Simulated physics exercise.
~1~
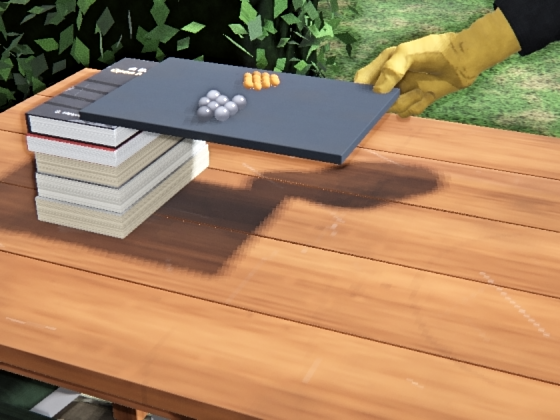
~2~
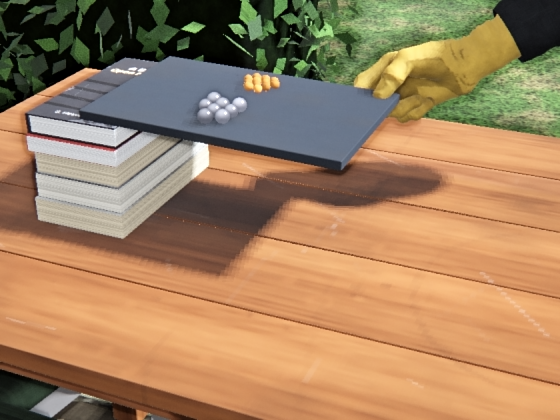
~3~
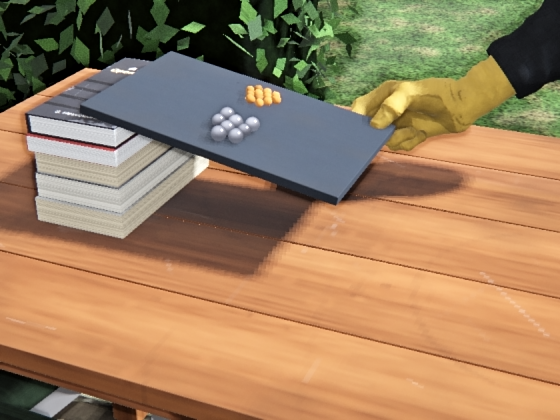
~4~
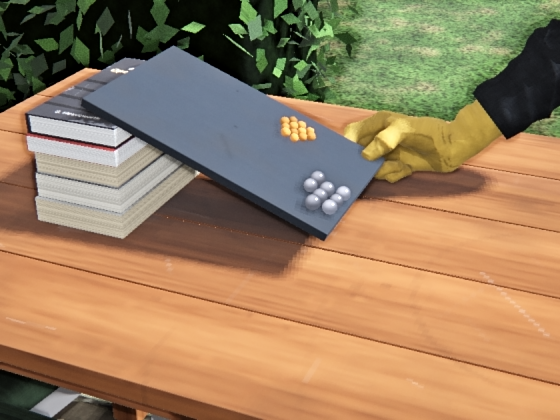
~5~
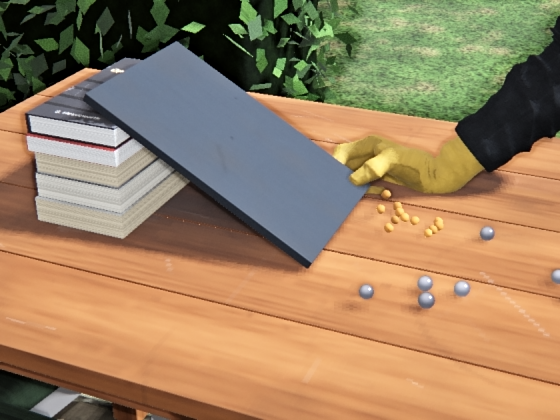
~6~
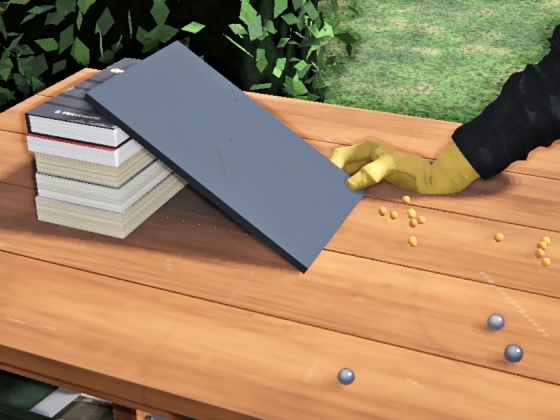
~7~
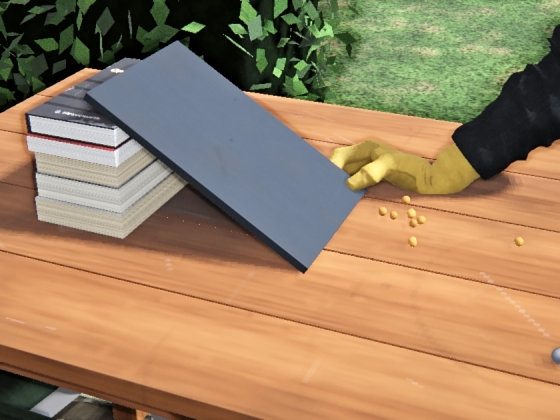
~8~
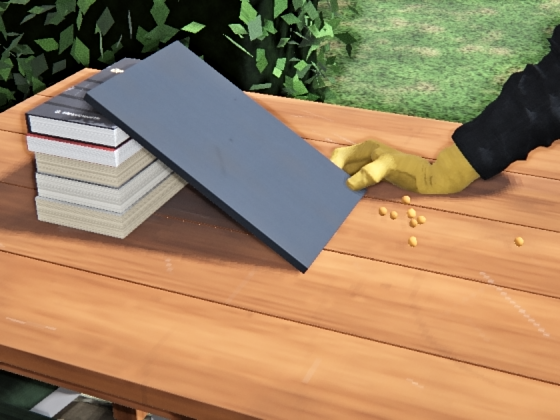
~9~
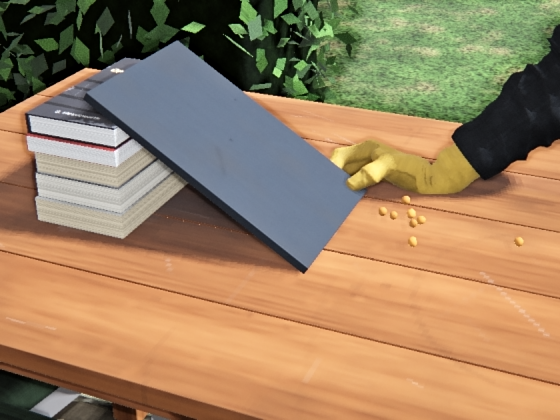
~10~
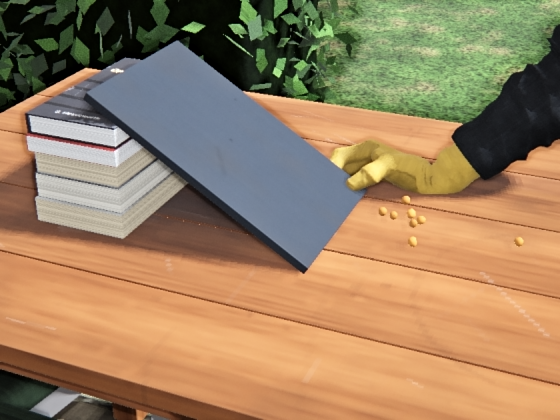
To begin with, a yellow-gloved hand holds up one end of a dark board whose other end rests on a stack of books on a wooden table, with a cluster of silvery balls and a cluster of small orange pieces on top. The hand lowers its end, and both clusters start down the slope. As the board's edge reaches the table, they spill off and scatter to the right. The silvery balls roll farther, leaving view one after another. Finally, the board rests tilted, the hand stays beside it, and only a few orange pieces lie still nearby.
